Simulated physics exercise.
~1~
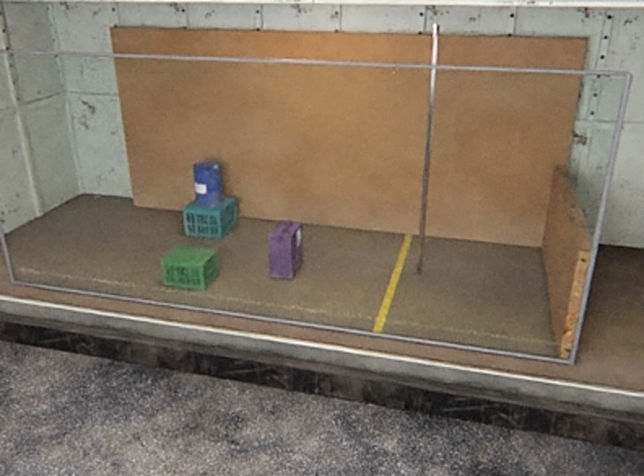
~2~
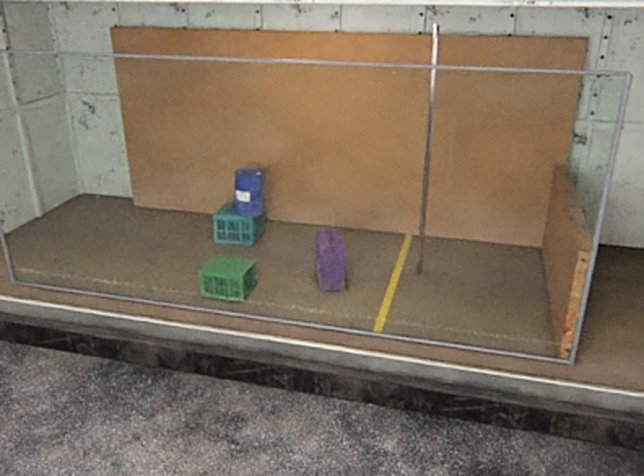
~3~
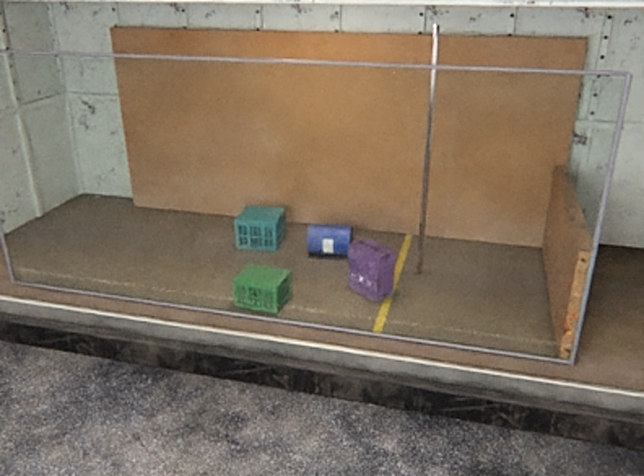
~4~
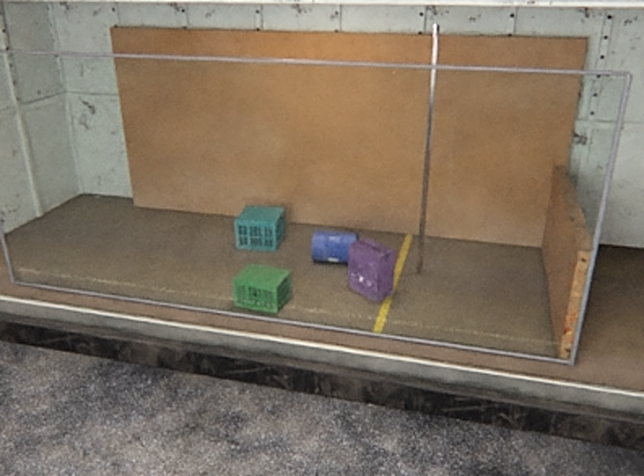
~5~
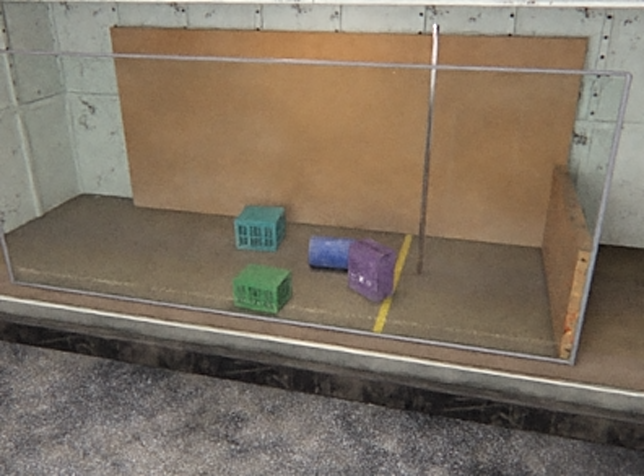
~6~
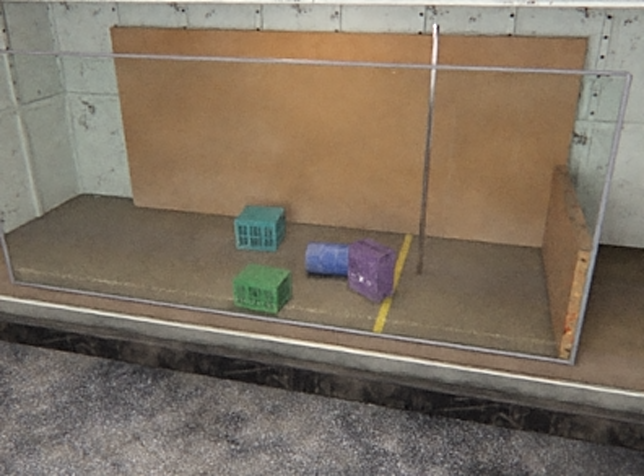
In the video, a blue drum on a teal crate, a green crate and a purple pack slide right across a bay; the drum topples off onto its side and rolls slightly toward the front, and the crates and pack stop short of the yellow line.
